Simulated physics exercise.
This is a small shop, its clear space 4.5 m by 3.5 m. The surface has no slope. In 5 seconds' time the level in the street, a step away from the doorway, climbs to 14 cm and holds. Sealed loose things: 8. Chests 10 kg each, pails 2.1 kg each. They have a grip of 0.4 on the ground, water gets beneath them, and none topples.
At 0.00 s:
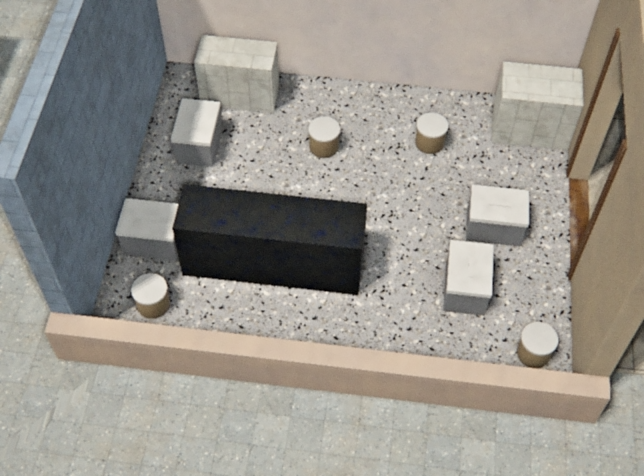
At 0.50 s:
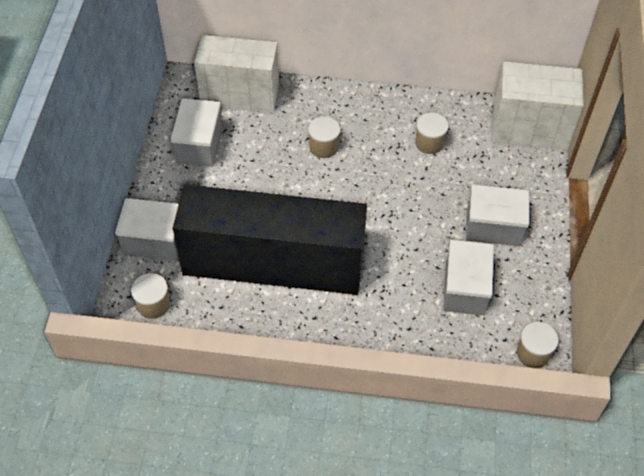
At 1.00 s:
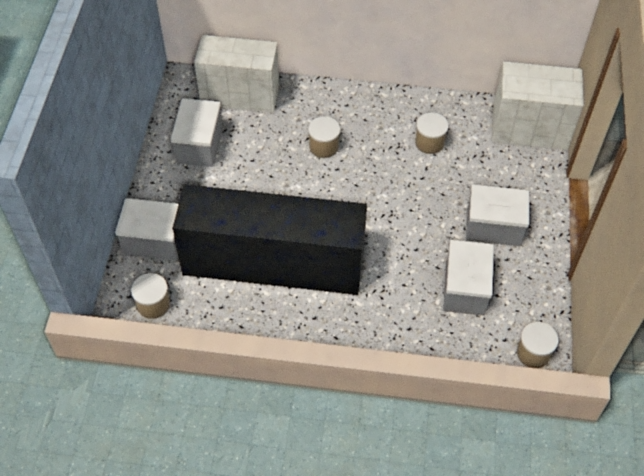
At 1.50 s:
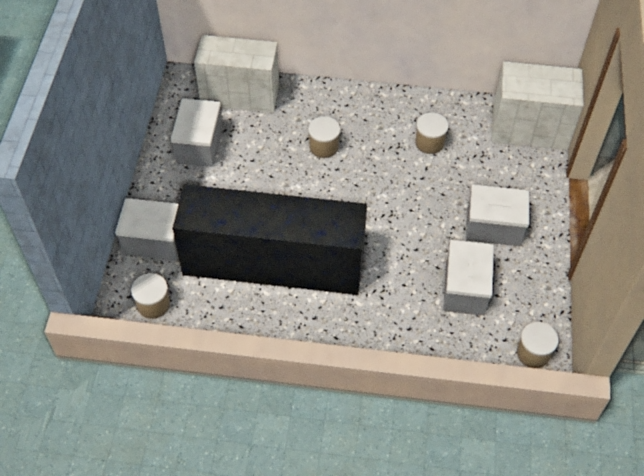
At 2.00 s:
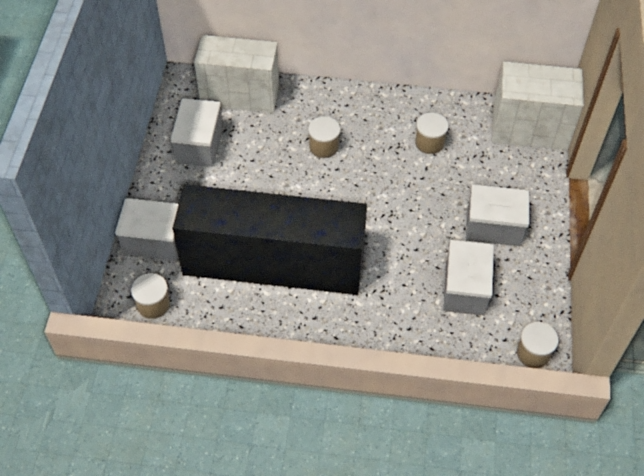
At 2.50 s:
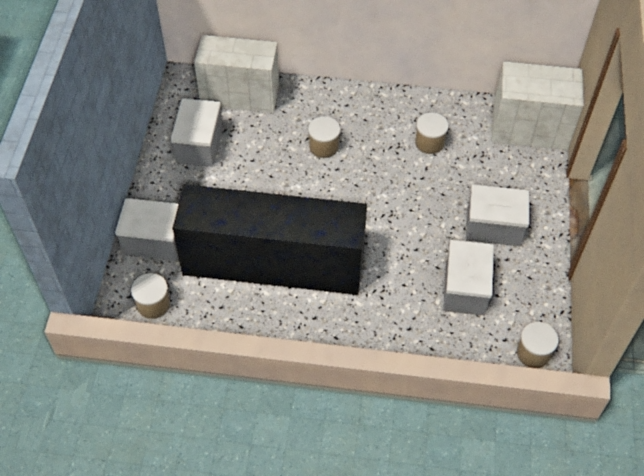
The video shows a small room with a speckled floor, pale blocks, short round containers and a long black block. The paved ground outside turns from grey to blue-green, while the objects inside stay still and the floor looks dry.
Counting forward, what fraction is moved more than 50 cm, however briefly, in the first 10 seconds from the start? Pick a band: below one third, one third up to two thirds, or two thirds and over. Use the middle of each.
The share is one third up to two thirds.
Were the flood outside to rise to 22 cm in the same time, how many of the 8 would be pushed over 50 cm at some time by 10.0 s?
Then the count would be 5.
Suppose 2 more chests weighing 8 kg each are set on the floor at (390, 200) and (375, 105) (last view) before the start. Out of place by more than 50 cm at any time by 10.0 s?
In turn: Over, over.
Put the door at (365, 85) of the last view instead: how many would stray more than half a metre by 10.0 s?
Result: 2 of them.
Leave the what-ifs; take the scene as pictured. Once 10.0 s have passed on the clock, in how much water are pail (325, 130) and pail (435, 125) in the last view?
I'd put it at 4 cm and 6 cm respectively.
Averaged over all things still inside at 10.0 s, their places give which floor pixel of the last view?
The centre is close to (269, 225).
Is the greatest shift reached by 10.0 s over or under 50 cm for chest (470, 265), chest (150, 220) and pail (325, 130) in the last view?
One by one in that order: Above; below; above.
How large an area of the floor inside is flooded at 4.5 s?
About 2.5 m2.
After 3.5 s 0 of 8 are over 50 cm from their spots; 0 afloat.
After 4.5 s 0 of 8 are over 50 cm from their spots; 0 afloat.
After 7.0 s 3 of 8 are over 50 cm from their spots; 2 afloat.
After 10.0 s 4 of 8 are over 50 cm from their spots, and 4 have been at some point; 3 afloat.
